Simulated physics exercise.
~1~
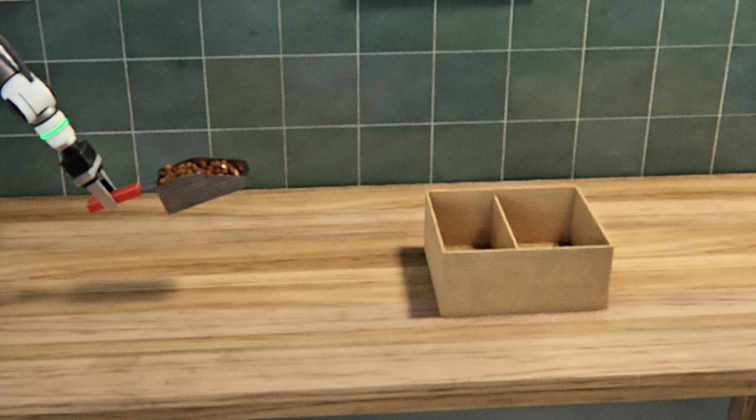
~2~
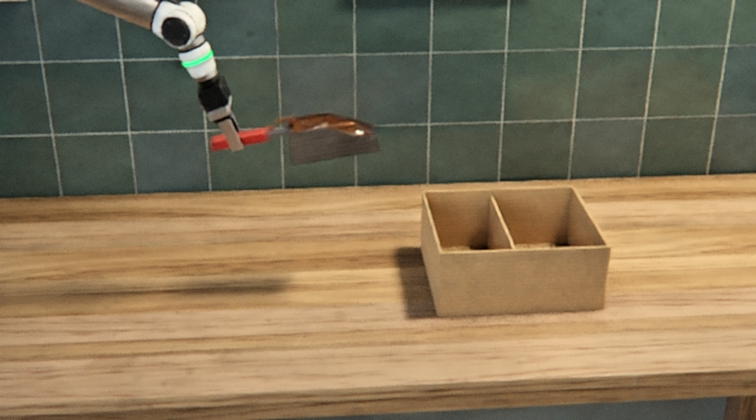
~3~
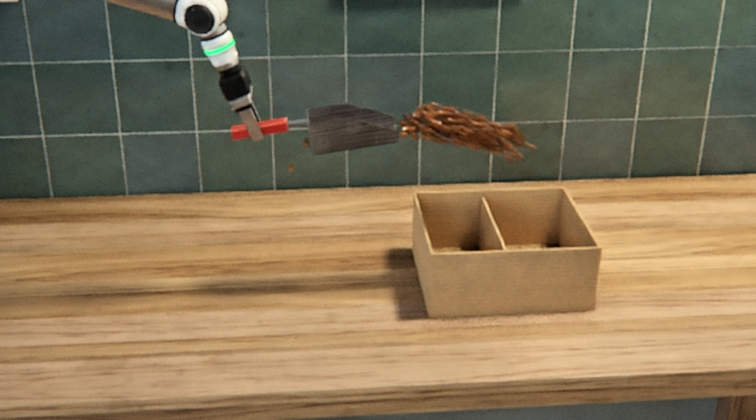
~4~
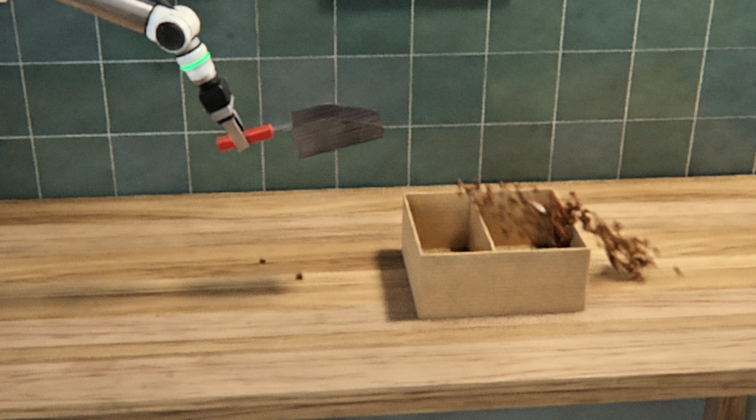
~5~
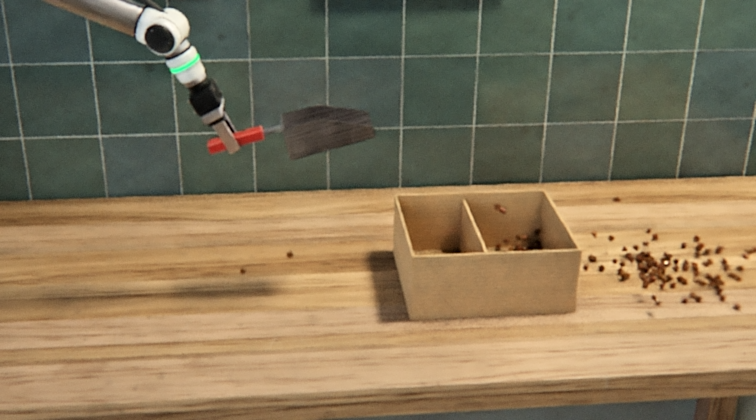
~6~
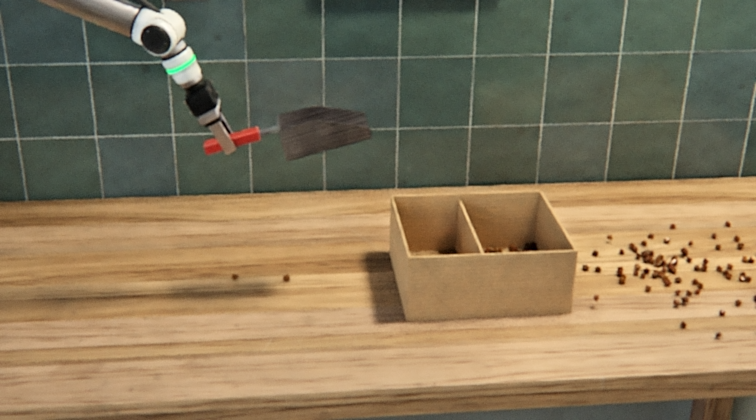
Brown pellets flew off a red-handled scoop as a robot arm swung it to the right toward a divided cardboard box; some dropped into the right compartment, but many overshot and ended up scattered across the wooden table beyond it.
